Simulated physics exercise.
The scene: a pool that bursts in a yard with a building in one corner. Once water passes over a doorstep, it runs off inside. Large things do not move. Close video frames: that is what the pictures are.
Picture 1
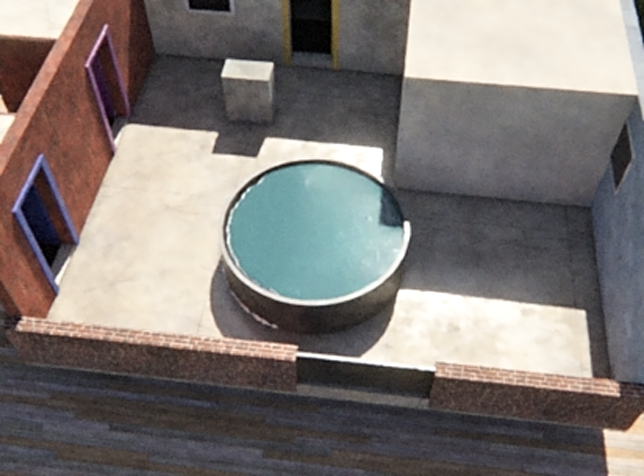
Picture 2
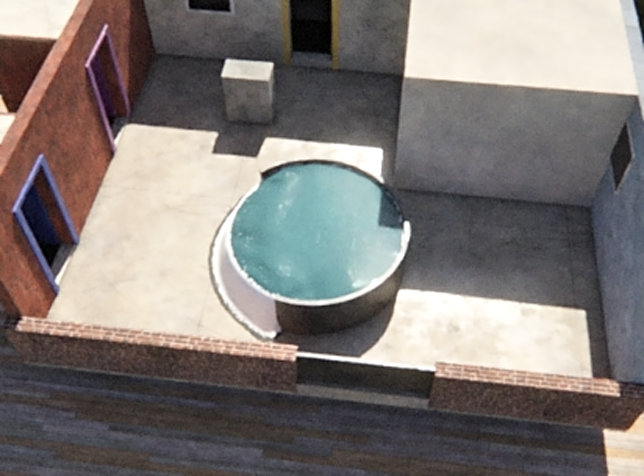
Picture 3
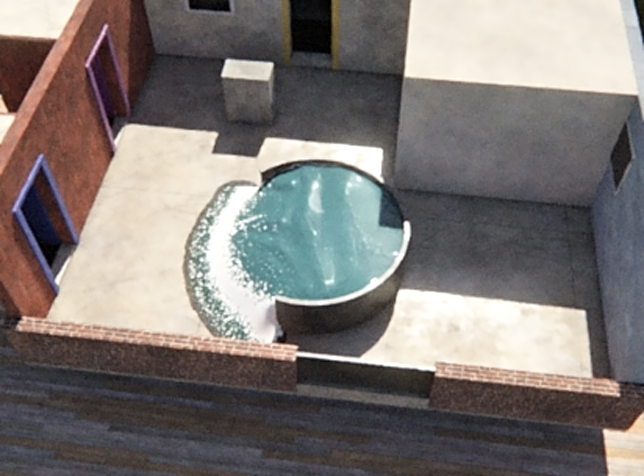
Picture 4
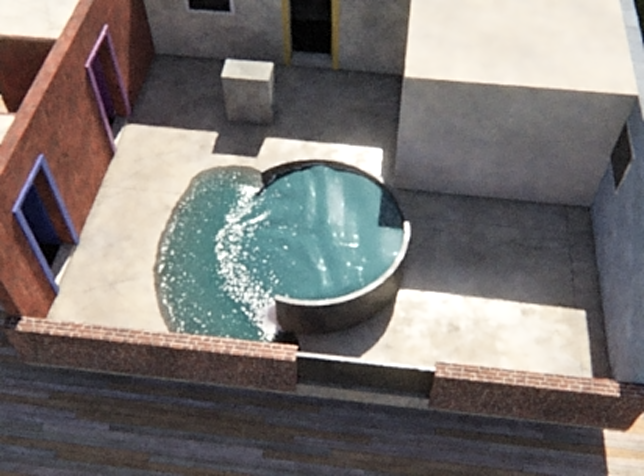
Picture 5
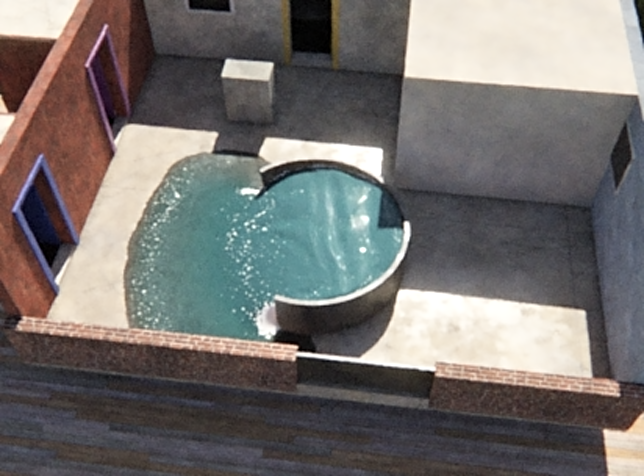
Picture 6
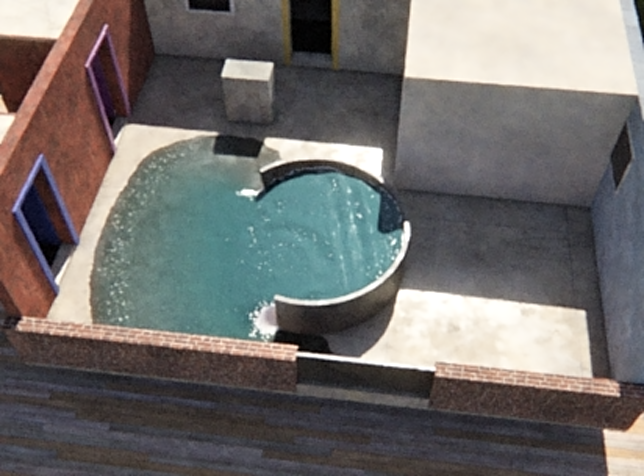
A round, dark-sided pool of teal water stands in a pale walled yard, seen from high above by a still camera. A rust-red wall with blue and purple-edged doorways is on the left, a pale block sits behind the pool, and a plain grey building fills the back right corner. The pool's left side opens, and water pours out, foaming white, then spreads leftward in a widening, glinting teal sheet.
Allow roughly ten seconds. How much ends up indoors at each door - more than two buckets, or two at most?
The purple door will top two buckets; the yellow door will not top two buckets; the blue door will top two buckets.
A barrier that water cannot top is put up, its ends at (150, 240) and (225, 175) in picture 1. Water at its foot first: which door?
Answer: The one in blue.
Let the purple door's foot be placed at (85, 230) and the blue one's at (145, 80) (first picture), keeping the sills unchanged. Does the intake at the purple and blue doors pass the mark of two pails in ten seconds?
Result: Purple goes beyond the limit, and blue goes beyond the limit.
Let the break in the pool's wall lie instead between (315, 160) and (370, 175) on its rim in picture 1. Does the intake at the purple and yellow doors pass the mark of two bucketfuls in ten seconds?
Well, the purple crosses the threshold, and the yellow crosses the threshold.
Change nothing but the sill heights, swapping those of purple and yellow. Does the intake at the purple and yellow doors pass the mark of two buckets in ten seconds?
After the swap, the purple door falls short and the yellow door overshoots.
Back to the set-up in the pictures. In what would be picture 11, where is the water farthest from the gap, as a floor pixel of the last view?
The wet point farthest out is around (139, 96).
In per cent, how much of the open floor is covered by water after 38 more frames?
Estimate: Near 80 %.
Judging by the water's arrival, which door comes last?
The one in yellow.
A moment on, water covers 40 % of the floor; the purple door under two buckets in, the yellow door not reached, the blue door over two buckets in.
Next, water covers 45 % of the floor; the purple door over two buckets in, the yellow door not reached, the blue door far over two buckets in.
Then, water covers 55 % of the floor; the purple door far over two buckets in, the yellow door not reached, the blue door far over two buckets in.
Later, water covers 80 % of the floor; the purple door far over two buckets in, the yellow door wet at the sill, nothing in, the blue door far over two buckets in.
In the end, water covers 100 % of the floor; the purple door far over two buckets in, the yellow door wet at the sill, nothing in, the blue door far over two buckets in.
